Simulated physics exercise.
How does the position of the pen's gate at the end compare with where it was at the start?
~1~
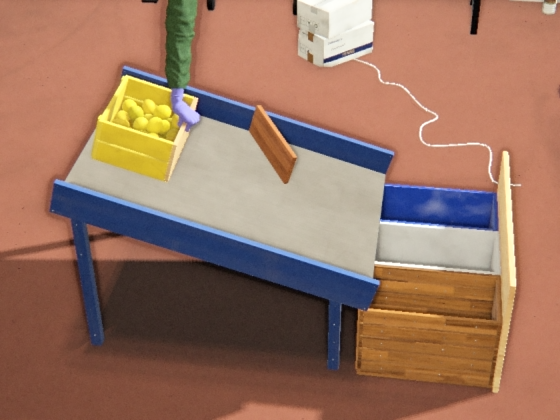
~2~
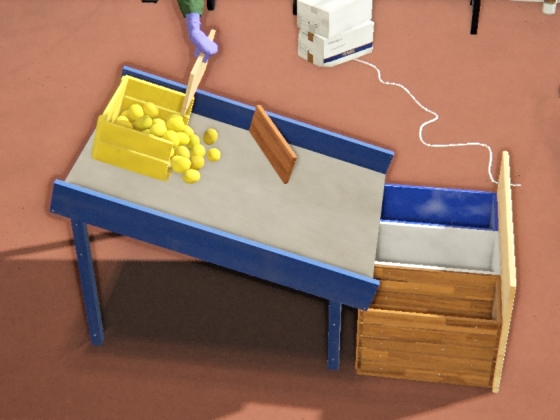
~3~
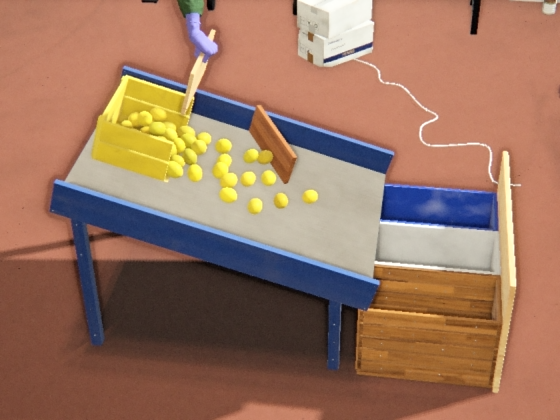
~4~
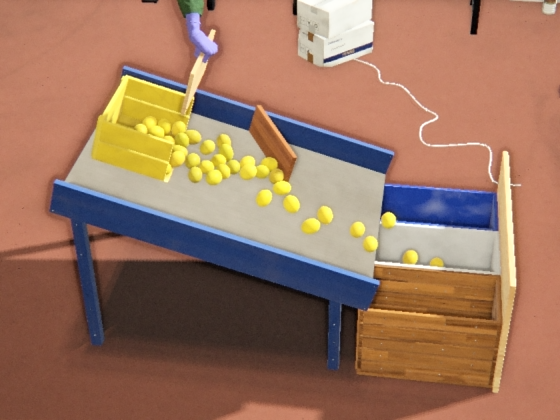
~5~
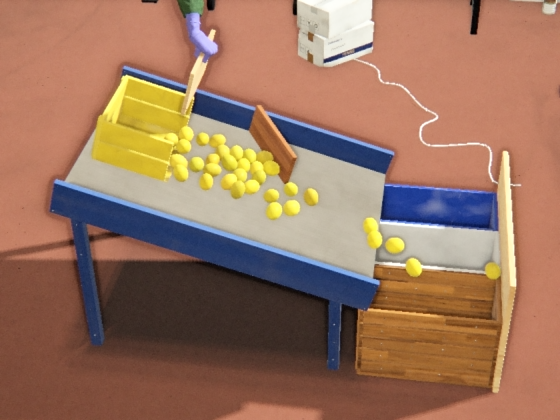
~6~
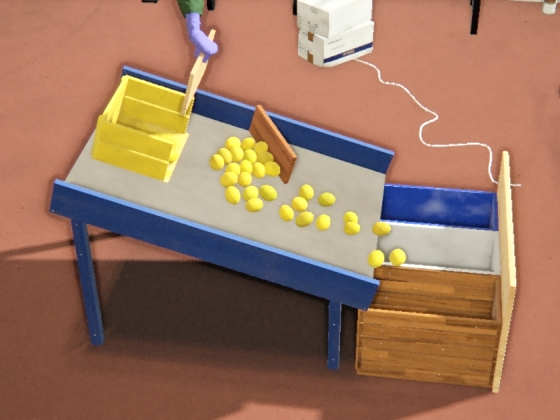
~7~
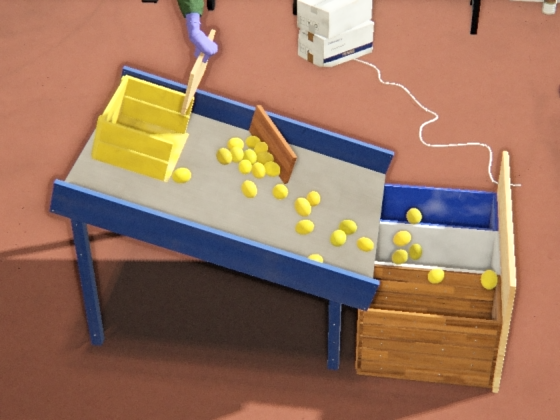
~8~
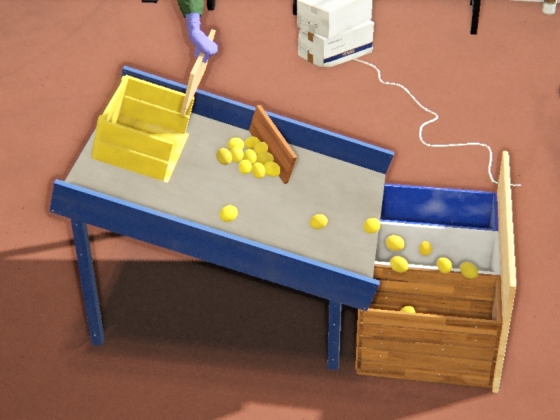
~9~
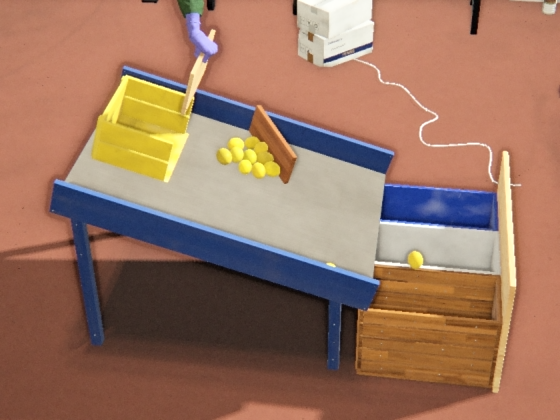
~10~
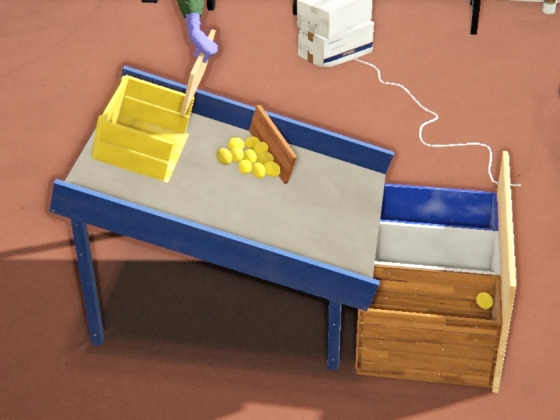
At the start the gate closes off the right side of the yellow pen. By the end the purple-gloved hand is holding it higher up, clear of the opening near the table's far edge.
